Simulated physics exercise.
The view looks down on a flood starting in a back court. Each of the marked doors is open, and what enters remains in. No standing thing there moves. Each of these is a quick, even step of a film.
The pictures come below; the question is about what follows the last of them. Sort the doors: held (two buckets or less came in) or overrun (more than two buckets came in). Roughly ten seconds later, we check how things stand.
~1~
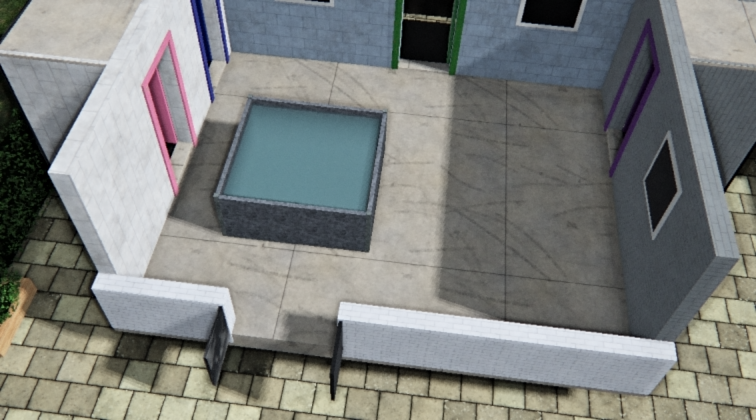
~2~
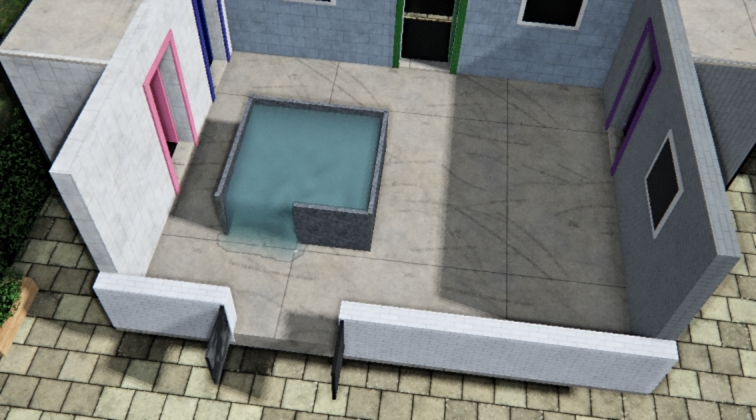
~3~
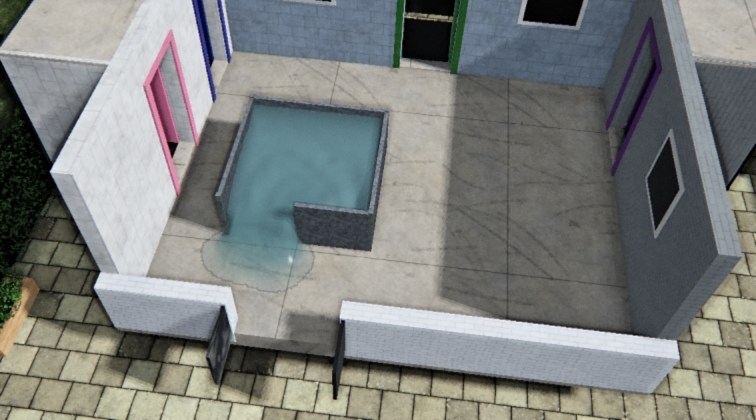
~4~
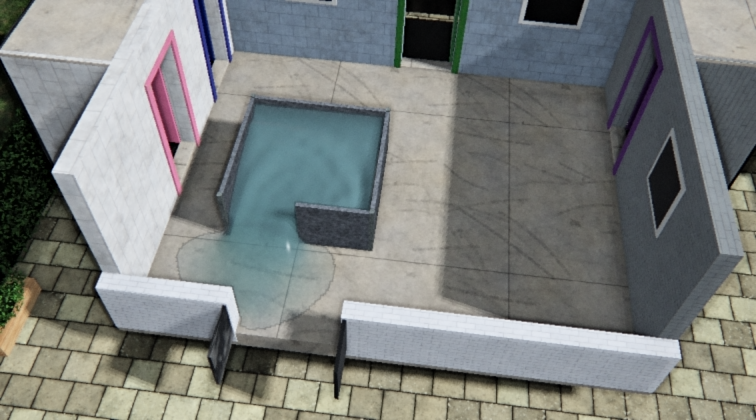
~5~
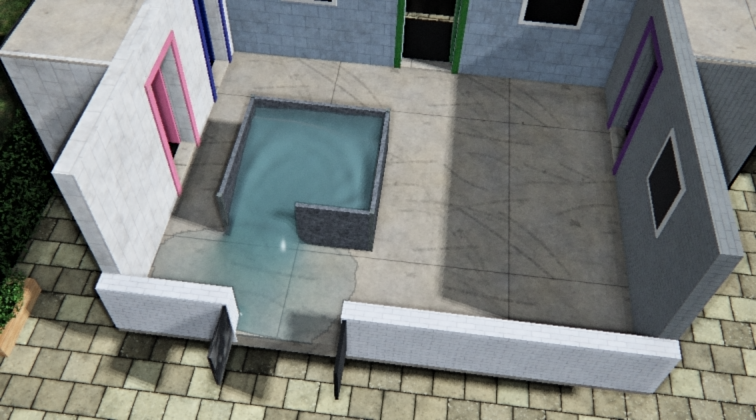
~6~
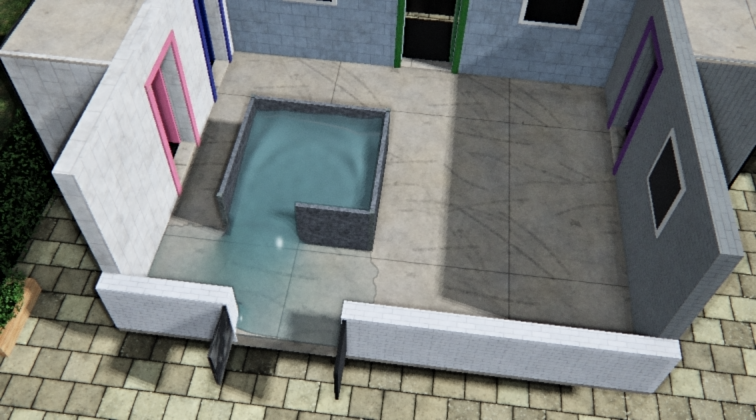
Sorted: Blue door overrun, green door held, pink door held, purple door held.
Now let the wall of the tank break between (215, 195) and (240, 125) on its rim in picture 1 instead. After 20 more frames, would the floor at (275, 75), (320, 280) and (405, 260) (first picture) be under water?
Taking the points in order: Swamped, swamped and swamped.
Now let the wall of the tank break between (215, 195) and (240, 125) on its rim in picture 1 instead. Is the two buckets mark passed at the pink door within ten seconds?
The pink door crosses the line.
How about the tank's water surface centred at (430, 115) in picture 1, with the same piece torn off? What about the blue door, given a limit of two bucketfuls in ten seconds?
Briefly, blue remains below.
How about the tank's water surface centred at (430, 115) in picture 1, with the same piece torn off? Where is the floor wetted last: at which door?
Last of all, the green-painted one.
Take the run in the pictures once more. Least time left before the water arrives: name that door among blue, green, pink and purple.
That would be the door marked pink.
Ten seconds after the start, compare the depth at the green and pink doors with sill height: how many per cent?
Roughly 90 and 30 %.
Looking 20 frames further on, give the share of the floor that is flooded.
My estimate is close to 30 per cent.
A moment on, water covers 10 % of the floor; the blue door not reached, the green door not reached, the pink door not reached, the purple door not reached.
Next, water covers 20 % of the floor; the blue door not reached, the green door not reached, the pink door wet at the sill, nothing in, the purple door not reached.
Then, water covers 30 % of the floor; the blue door wet at the sill, nothing in, the green door not reached, the pink door wet at the sill, nothing in, the purple door not reached.
Later, water covers 65 % of the floor; the blue door over two buckets in, the green door wet at the sill, nothing in, the pink door wet at the sill, nothing in, the purple door not reached.
In the end, water covers 95 % of the floor; the blue door over two buckets in, the green door wet at the sill, nothing in, the pink door wet at the sill, nothing in, the purple door wet at the sill, nothing in.
